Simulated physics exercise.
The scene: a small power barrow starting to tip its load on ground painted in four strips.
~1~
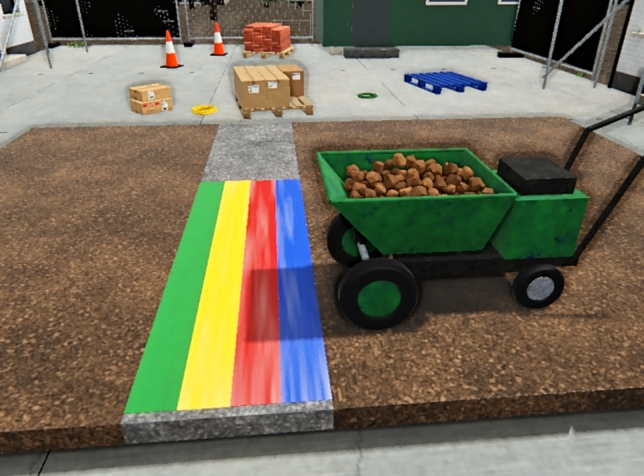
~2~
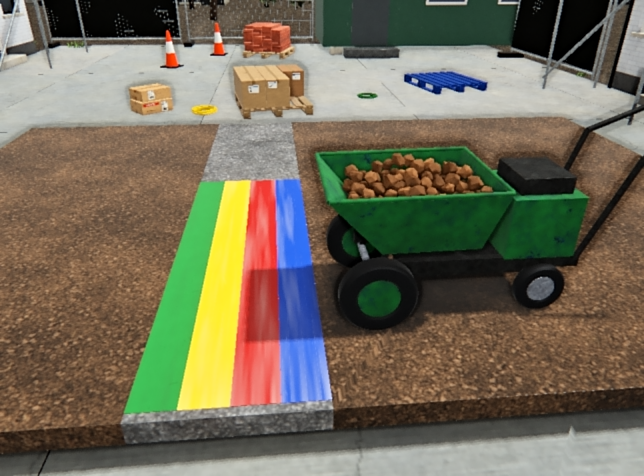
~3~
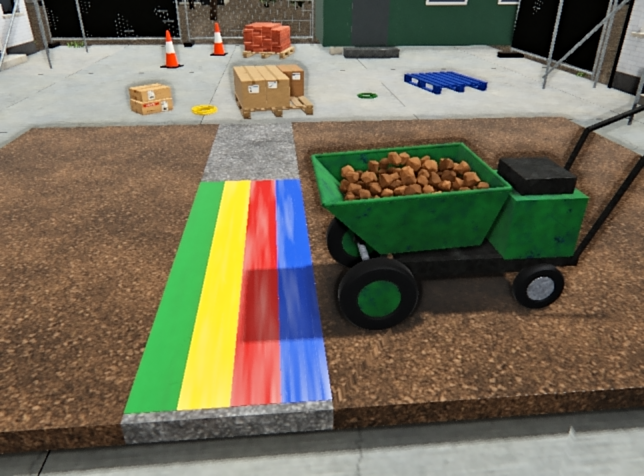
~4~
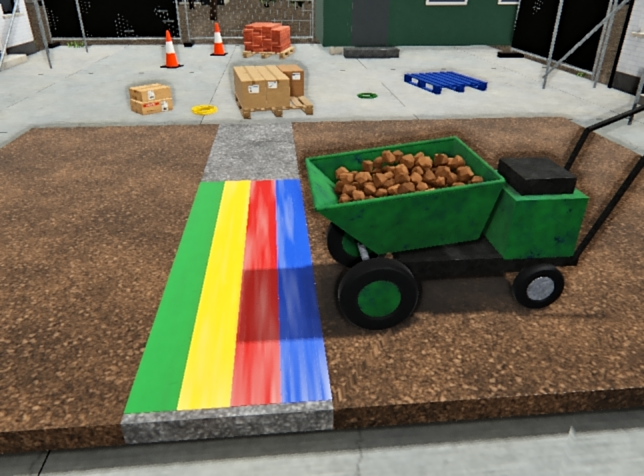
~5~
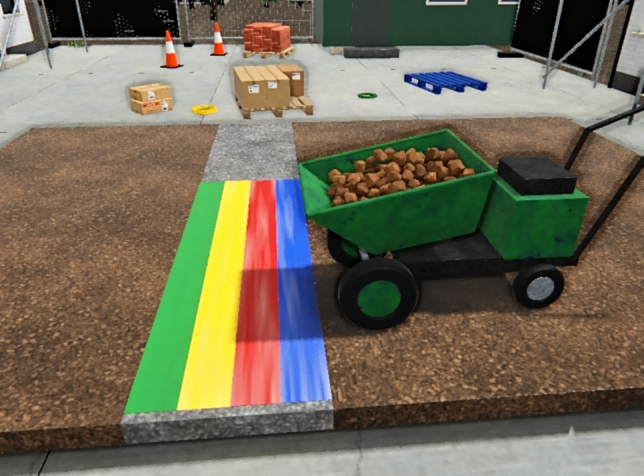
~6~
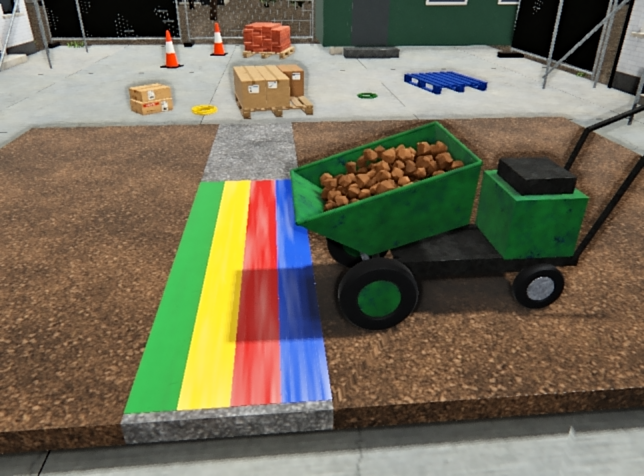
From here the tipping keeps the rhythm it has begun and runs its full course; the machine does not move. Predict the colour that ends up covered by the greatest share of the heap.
I would say yellow.
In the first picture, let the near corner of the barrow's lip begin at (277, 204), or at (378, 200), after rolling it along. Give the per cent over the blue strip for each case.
In order, 0 % followed by 20 %.
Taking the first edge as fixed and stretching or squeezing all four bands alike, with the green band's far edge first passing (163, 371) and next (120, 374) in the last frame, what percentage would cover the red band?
Shares: About 10 per cent; about 30 per cent.
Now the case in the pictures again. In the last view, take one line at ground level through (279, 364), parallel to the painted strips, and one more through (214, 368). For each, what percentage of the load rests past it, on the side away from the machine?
Close to 80 per cent, then close to 50 per cent.
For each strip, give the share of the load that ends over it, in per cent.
Blue strip near 0; red strip near 20; yellow strip near 35; green strip near 20.
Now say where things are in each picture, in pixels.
Lip of the skip (331, 202), level; top of the load (429, 179), clay clods; blue strip (303, 358); red strip (257, 361); yellow strip (210, 364); green strip (163, 367), in the first frame.
Lip of the skip (329, 203), level; top of the load (427, 178), in the second frame.
Lip of the skip (324, 205), tipped barely; top of the load (424, 176), in the third frame.
Lip of the skip (317, 210), tipped a little; top of the load (428, 177), in the fourth frame.
Lip of the skip (308, 216), tipped a little; top of the load (429, 180), in the fifth frame.
Lip of the skip (298, 224), tipped clearly; top of the load (419, 175); blue strip (303, 358); red strip (257, 361); yellow strip (210, 364); green strip (163, 367), in the sixth frame.
Just after the last frame, skip tipped steeply; every one in the skip.
A moment on, skip tipped steeply; the larger part in the skip; about a tenth over the red strip; about a tenth over the yellow strip; just a few falling.
Further on, skip tipped right over; roughly a quarter in the skip; roughly a quarter over the red strip; roughly a third over the yellow strip; roughly a quarter over the green strip; about a tenth off the paint.
When it is over, skip tipped right over; roughly a quarter in the skip; just a few over the blue strip; roughly a quarter over the red strip; roughly a third over the yellow strip; roughly a quarter over the green strip; about a tenth off the paint.
